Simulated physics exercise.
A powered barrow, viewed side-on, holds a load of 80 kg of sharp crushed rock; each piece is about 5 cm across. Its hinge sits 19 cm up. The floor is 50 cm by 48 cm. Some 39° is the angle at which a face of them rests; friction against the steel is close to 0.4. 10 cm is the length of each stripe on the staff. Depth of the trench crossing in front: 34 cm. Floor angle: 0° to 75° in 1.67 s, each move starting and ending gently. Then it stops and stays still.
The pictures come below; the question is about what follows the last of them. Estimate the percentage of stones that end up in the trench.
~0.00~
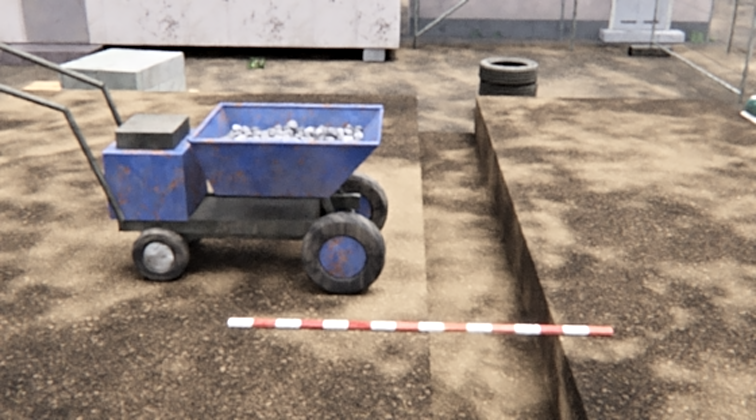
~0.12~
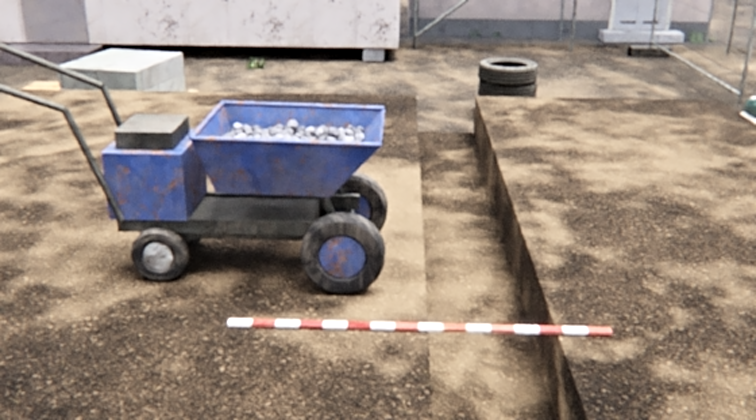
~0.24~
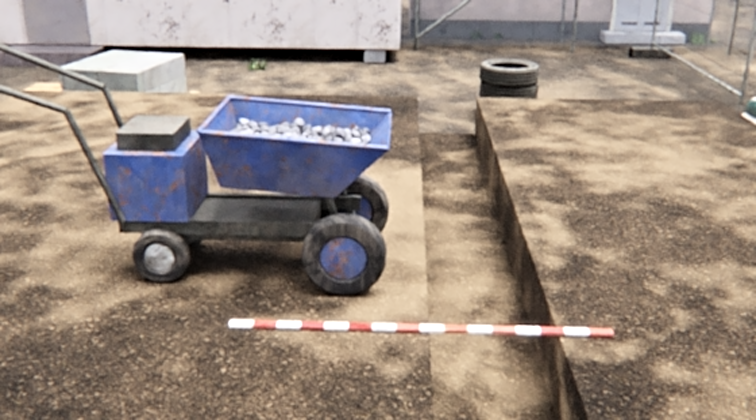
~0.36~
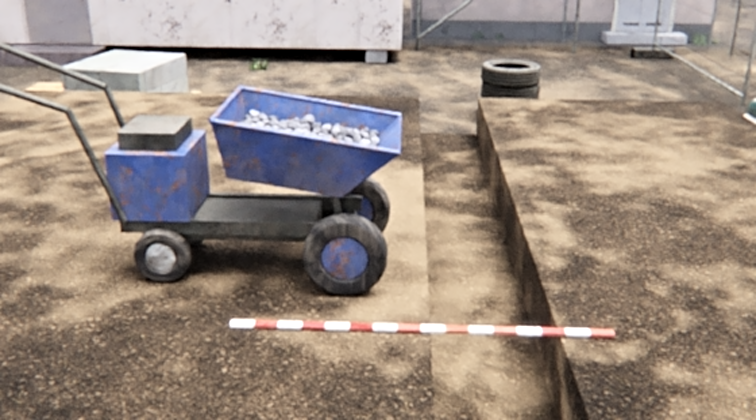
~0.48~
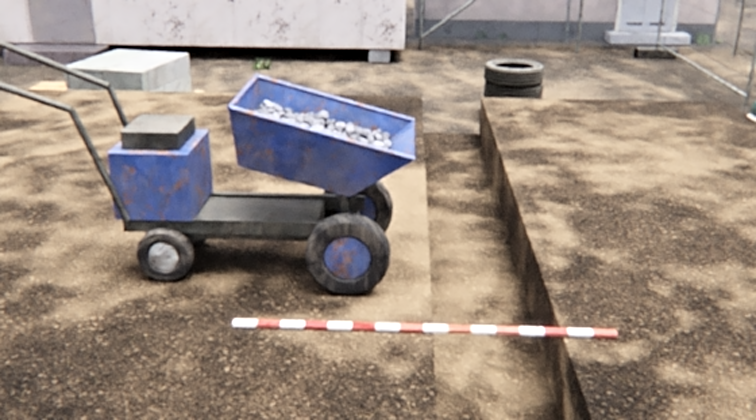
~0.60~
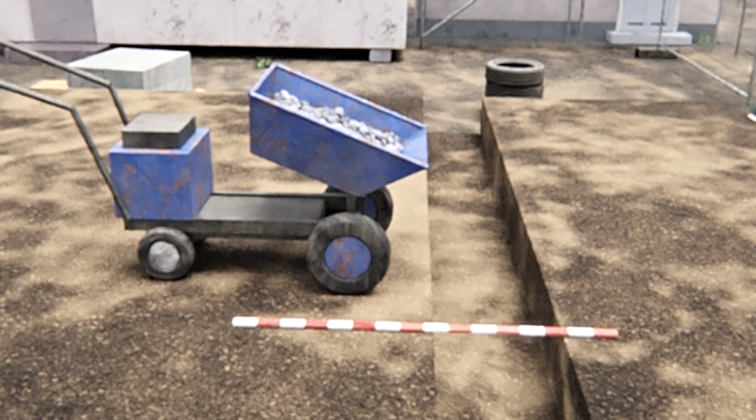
Roughly 100 per cent.
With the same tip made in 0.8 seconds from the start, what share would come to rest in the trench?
95 %.
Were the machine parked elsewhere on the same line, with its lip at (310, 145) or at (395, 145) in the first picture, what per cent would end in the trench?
The first gives about 95 percent and the second about 95 percent.
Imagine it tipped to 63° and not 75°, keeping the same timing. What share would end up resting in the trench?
Then roughly 55 percent.
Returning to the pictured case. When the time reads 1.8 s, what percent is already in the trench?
I'd say near 45 per cent at that time.
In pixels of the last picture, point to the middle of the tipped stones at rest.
The tipped stones centre close to (503, 321).
After 1.2 s the floor is at 63°; 100 % in the tray; the foremost stones are at (464, 215).
After 1.8 s the floor is at 75°; 54 % in the tray, 46 % in the trench; the foremost stones are at (535, 323).
After 2.1 s the floor is at 75°; 18 % in the tray, 82 % in the trench; the foremost stones are at (530, 306).
After 4.1 s the floor is at 75°; 0 % in the tray, 100 % in the trench; the foremost stones are at (530, 303).
